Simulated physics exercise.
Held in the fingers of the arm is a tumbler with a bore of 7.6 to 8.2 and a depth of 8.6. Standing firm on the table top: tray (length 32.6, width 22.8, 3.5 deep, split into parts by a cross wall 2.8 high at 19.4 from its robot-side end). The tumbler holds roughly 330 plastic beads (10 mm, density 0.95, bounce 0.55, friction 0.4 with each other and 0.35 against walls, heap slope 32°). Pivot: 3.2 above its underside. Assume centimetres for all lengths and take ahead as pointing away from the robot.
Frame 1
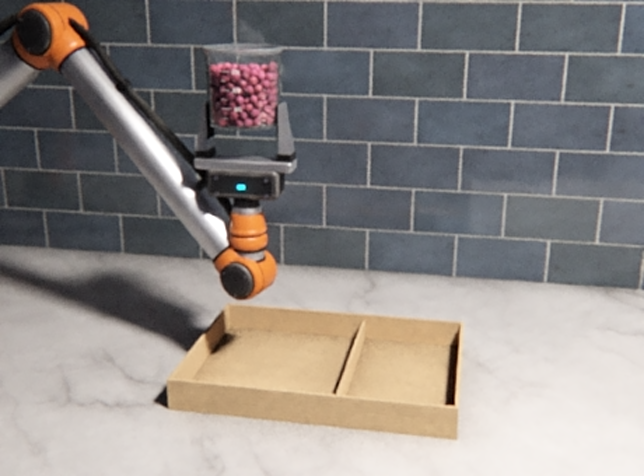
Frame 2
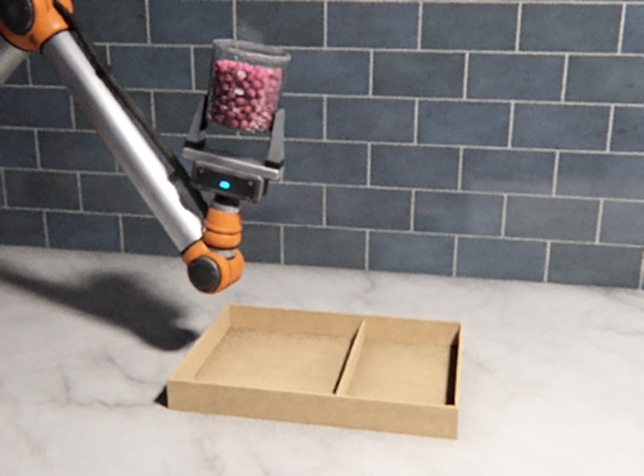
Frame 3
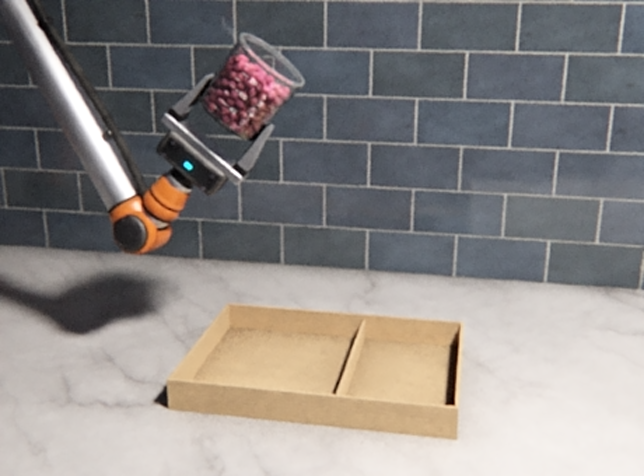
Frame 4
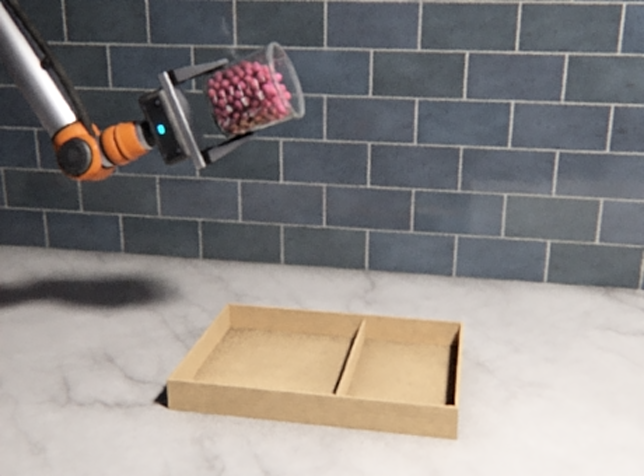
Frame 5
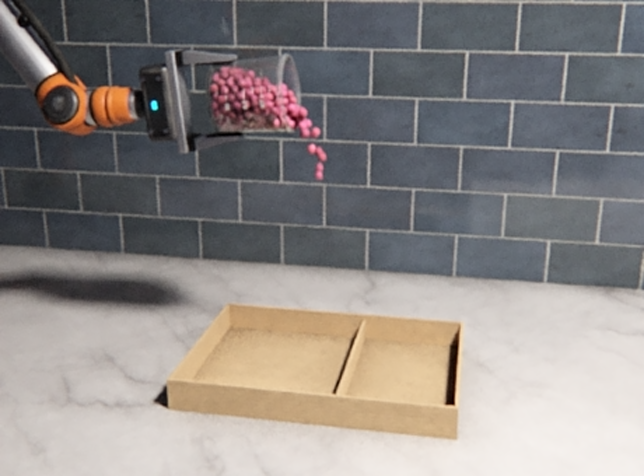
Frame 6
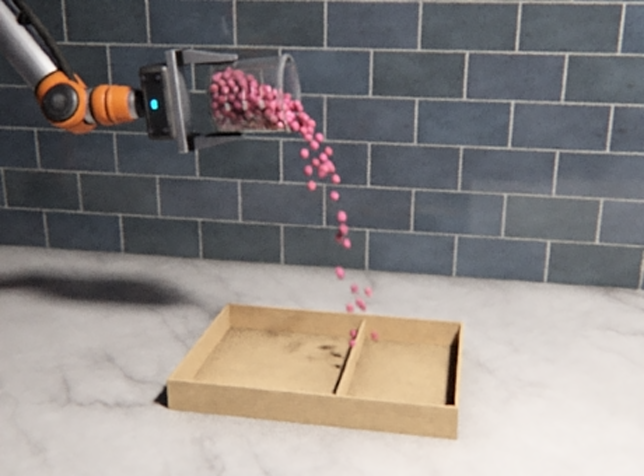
A robot arm holding a clear cup of pink beads swung left and tipped it over to the right, and beads poured from its mouth in a thin stream down to a divided tray.
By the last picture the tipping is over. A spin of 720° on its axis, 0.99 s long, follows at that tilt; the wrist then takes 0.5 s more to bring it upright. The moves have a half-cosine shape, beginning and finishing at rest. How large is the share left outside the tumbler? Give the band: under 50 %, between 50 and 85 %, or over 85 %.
The share is between 50 and 85 %.
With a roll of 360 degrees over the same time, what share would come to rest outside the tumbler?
It would be roughly 55 percent.
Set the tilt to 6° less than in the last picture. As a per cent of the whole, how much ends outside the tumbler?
The share would be around 45 per cent.
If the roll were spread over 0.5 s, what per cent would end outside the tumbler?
I'd expect approximately 45 per cent then.
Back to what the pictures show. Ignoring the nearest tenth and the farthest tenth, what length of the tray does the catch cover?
I'd put it at around 24 cm.
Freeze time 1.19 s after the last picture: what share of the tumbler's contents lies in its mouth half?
I reckon roughly 40 per cent.
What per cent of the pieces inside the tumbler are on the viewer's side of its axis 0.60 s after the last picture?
Front-half share of contents: Approx. 30 per cent.
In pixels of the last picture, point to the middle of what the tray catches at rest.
Around (362, 372).
Then, 0.60 s on, tipped 85°, highest piece 38 above the table; 192 in the tumbler, 51 in the far-side part, 37 in the robot-side part, 4 on the table or floor, 45 in flight or on a rim.
Then, 1.19 s on, tipped 55°, highest piece 36 above the table; 122 in the tumbler, 96 in the far-side part, 81 in the robot-side part, 16 on the table or floor, 14 in flight or on a rim.
Then, 1.69 s on, upright, highest piece 37 above the table; 122 in the tumbler, 99 in the far-side part, 87 in the robot-side part, 21 on the table or floor.
Then, 2.39 s on, upright, highest piece 37 above the table; 122 in the tumbler, 99 in the far-side part, 87 in the robot-side part, 21 on the table or floor.
In the end, 122 in the tumbler, 99 in the far-side part, 87 in the robot-side part, 21 on the table or floor. That is 63 % outside the tumbler.
